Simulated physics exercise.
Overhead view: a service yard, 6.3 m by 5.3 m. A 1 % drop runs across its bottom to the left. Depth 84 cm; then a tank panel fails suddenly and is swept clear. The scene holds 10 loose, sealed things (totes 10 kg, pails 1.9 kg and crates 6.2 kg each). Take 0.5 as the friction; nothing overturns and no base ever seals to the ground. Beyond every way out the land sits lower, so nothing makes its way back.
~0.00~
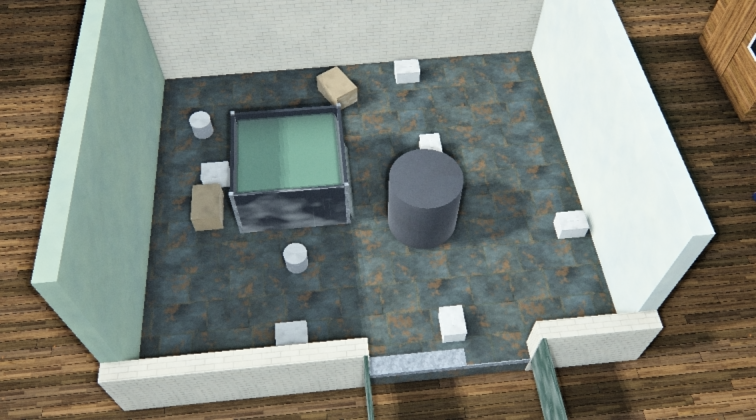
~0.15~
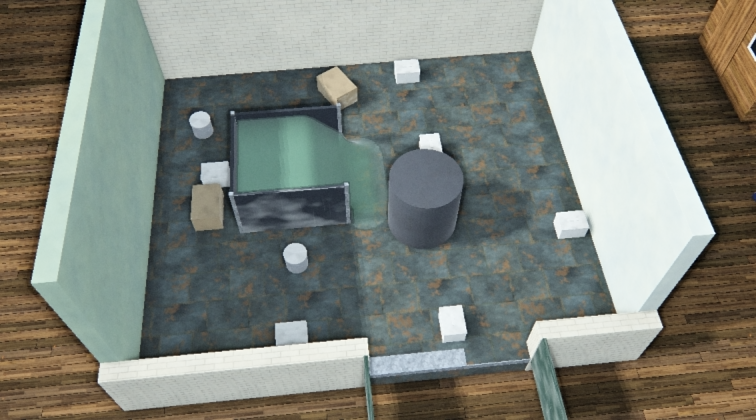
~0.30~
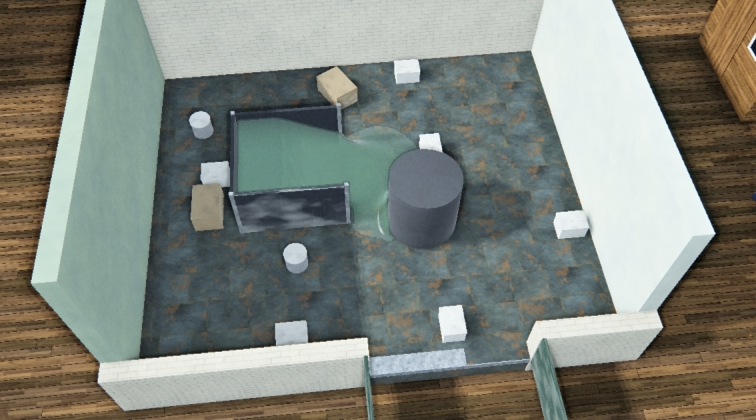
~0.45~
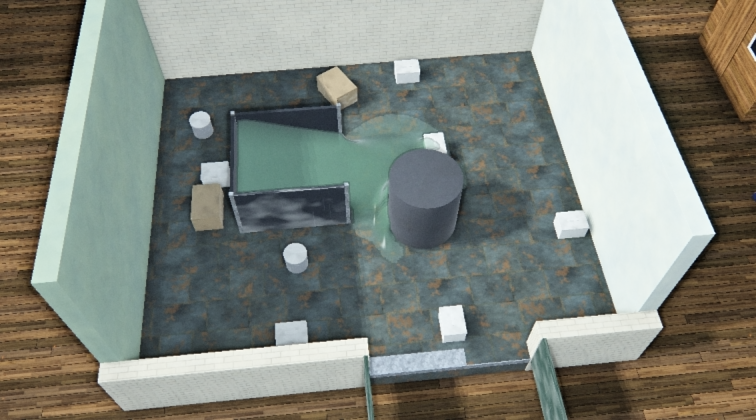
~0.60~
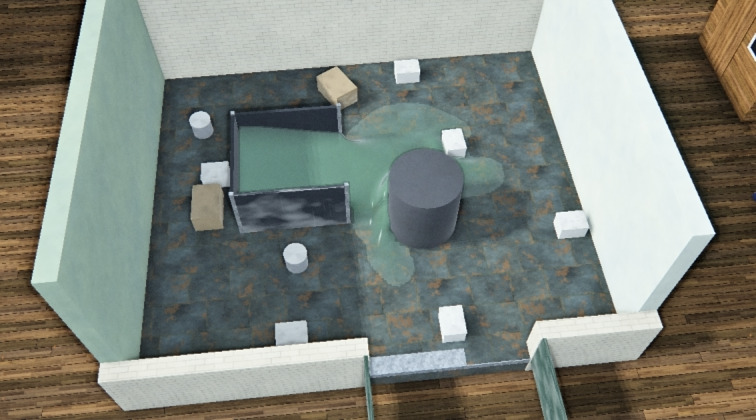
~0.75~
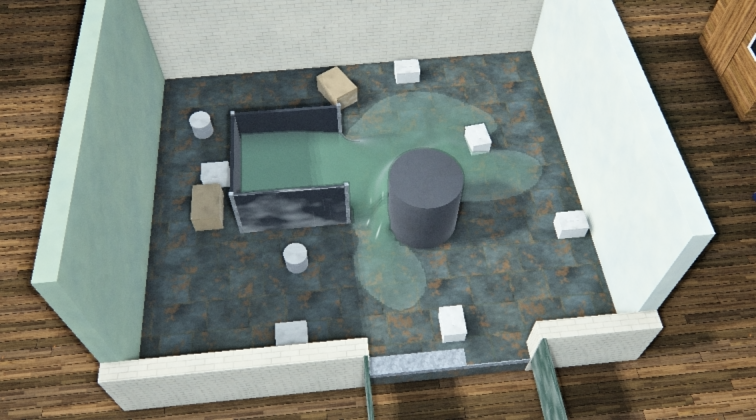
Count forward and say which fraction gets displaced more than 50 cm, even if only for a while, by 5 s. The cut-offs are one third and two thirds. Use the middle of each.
The share is between one third and two thirds.
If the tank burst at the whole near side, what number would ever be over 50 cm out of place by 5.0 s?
6.
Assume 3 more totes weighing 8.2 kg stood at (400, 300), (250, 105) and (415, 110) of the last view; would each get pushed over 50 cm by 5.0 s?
Check, in order - exceeded, not exceeded, exceeded.
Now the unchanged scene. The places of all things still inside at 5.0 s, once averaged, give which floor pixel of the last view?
The centre is close to (305, 206).
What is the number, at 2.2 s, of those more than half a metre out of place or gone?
2.
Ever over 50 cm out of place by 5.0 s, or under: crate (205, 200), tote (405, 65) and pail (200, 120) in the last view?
One by one: Below the line; above the line; below the line.
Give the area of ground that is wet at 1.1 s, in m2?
I'd estimate close to 13 m2.
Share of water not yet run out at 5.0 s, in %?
92 %.
After 1.1 s 1 of 10 are over 50 cm from their spots; 0 afloat.
After 2.2 s 2 of 10 are over 50 cm from their spots; 1 afloat.
After 3.5 s 4 of 10 are over 50 cm from their spots; 1 afloat.
After 5.0 s 5 of 10 are over 50 cm from their spots, and 5 have been at some point; 1 afloat.
